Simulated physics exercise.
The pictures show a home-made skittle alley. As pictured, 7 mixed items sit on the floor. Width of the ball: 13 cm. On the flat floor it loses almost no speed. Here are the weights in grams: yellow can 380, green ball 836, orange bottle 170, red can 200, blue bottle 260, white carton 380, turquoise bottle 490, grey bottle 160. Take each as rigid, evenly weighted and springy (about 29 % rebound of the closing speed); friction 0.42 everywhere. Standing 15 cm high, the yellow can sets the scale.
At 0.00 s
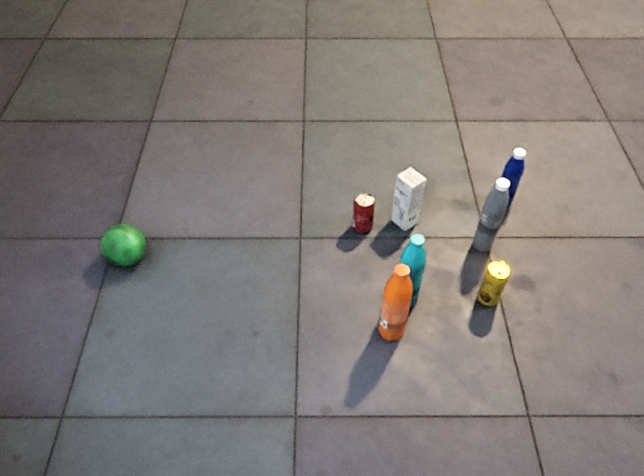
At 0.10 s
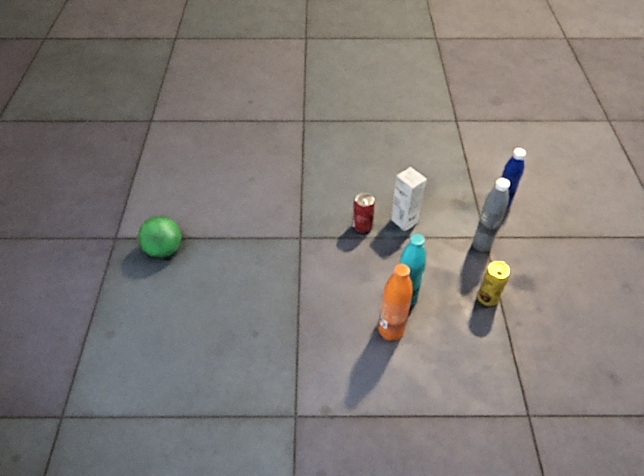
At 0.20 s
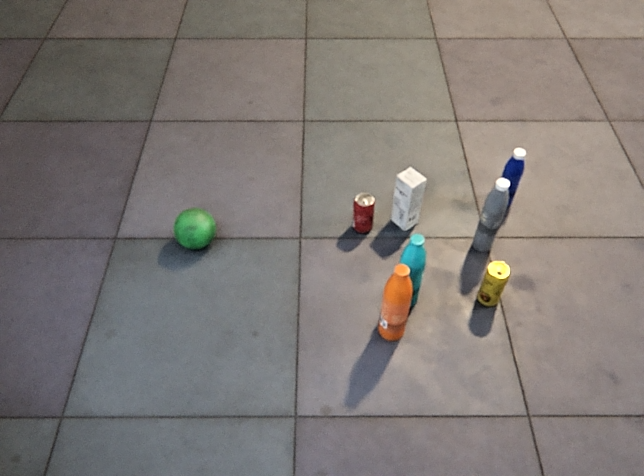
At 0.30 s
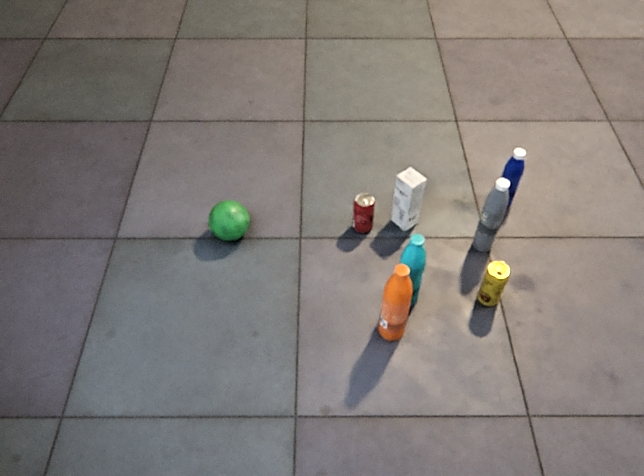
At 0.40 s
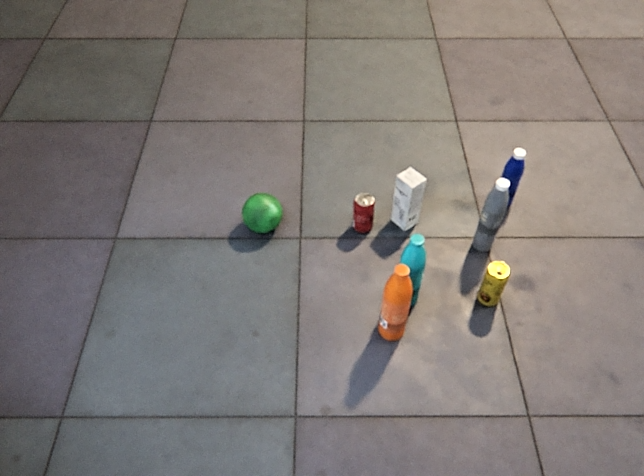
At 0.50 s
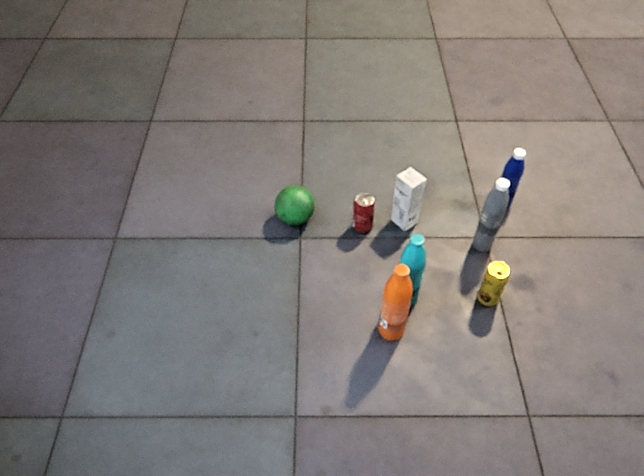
A green ball rolls from the left side of a tiled floor, moving rightward and slightly up the view. It crosses the pale tiles at a steady pace while seven bottles, cans and a white carton stand still on the right, and it draws close to the red can's left side.
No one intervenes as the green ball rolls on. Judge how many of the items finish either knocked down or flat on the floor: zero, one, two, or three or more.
Items affected: Not one.
After 0.80 s, ball has run 87 cm; green ball near (387, 184).
After 1.10 s, ball has run 119 cm; green ball near (473, 164).
After 1.50 s, ball has run 162 cm; green ball near (577, 139).
After 1.80 s, ball has run 193 cm.
In the end (2.0 s), all 7 under 8 cm from the start. At the end, from the last picture's camera, yellow can near (493, 285), orange bottle near (396, 302).
